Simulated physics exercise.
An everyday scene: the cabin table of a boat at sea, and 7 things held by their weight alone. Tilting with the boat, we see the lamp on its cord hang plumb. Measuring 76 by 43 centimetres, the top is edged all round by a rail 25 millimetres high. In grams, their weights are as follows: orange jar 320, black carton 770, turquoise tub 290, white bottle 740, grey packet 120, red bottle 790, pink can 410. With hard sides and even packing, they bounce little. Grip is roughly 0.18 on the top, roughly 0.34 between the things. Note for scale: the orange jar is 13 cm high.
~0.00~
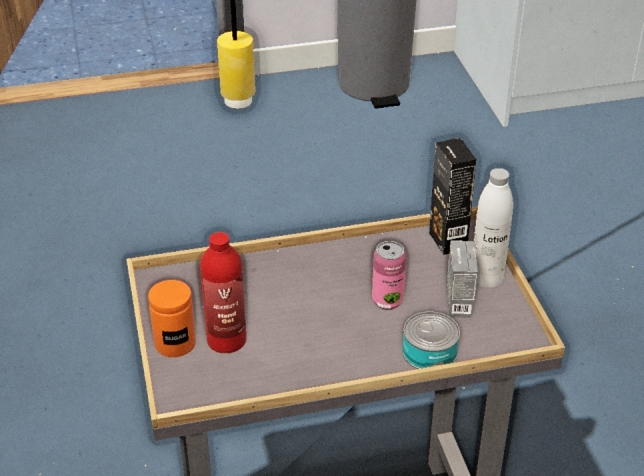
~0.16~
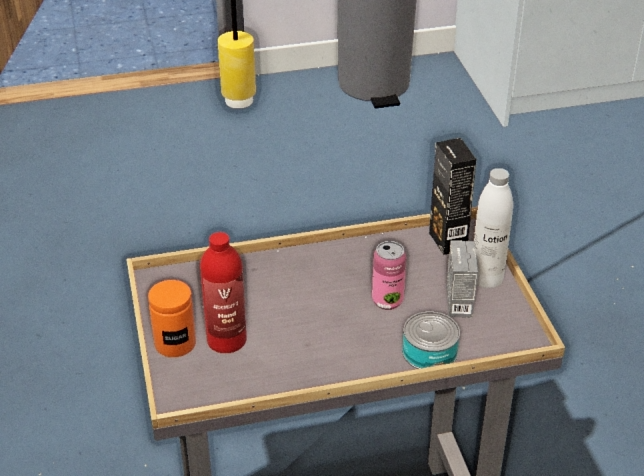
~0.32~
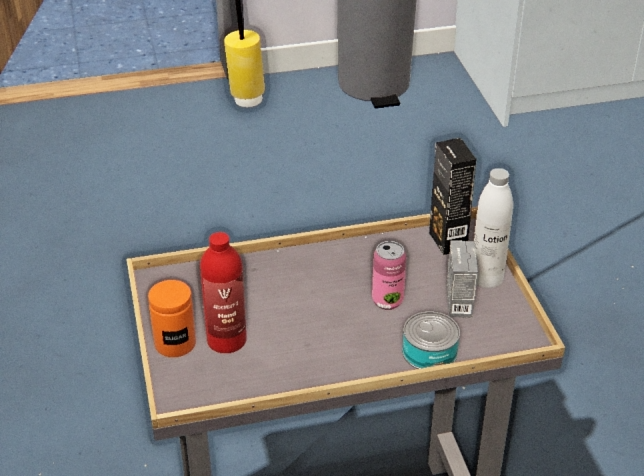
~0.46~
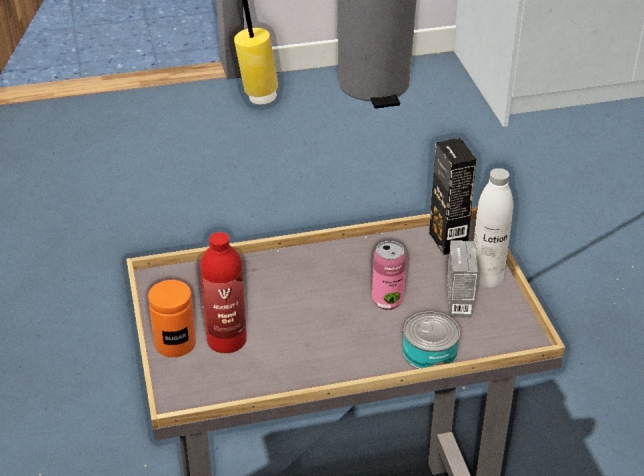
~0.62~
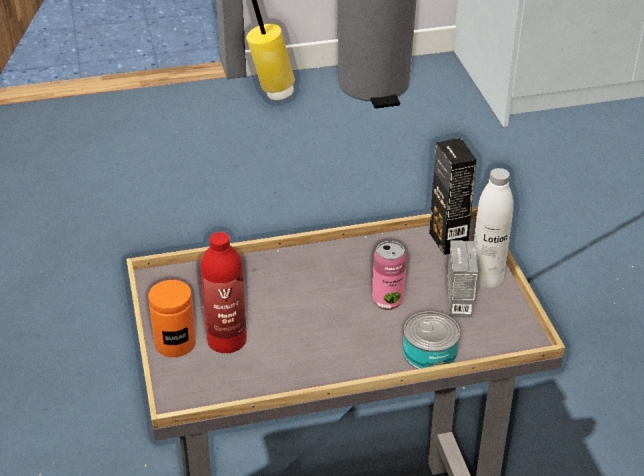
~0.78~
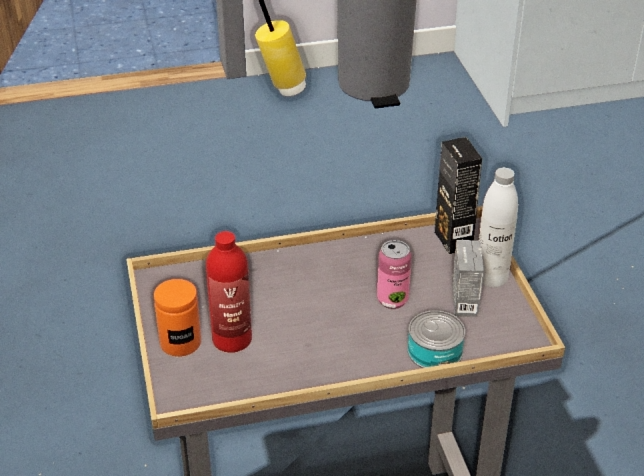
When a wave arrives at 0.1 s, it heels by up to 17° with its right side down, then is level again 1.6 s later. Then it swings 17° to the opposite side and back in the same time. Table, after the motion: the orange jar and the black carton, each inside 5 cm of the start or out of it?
Outcome: Orange jar: Fails to move far; black carton: Moves too far.
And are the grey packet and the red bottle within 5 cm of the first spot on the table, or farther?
The grey packet gets shifted; the red bottle keeps its place.
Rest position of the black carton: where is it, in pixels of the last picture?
About (529, 439).
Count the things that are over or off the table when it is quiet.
Altogether, 2.
Around 1.38 s, floor tilted 6°, right side down; black carton and white bottle now off the table; orange jar shifted 25 cm near (303, 298); pink can shifted 18 cm.
Around 2.68 s, floor tilted 15°, left side down; orange jar shifted 24 cm near (298, 299); red bottle shifted 24 cm; pink can shifted 8 cm.
Finally (3.8 s), off the table, black carton and white bottle; not toppled but over 5 cm from the start, turquoise tub, grey packet and pink can; the other 2 still in place (within 5 cm). In the last view, orange jar near (173, 319), black carton near (529, 439).
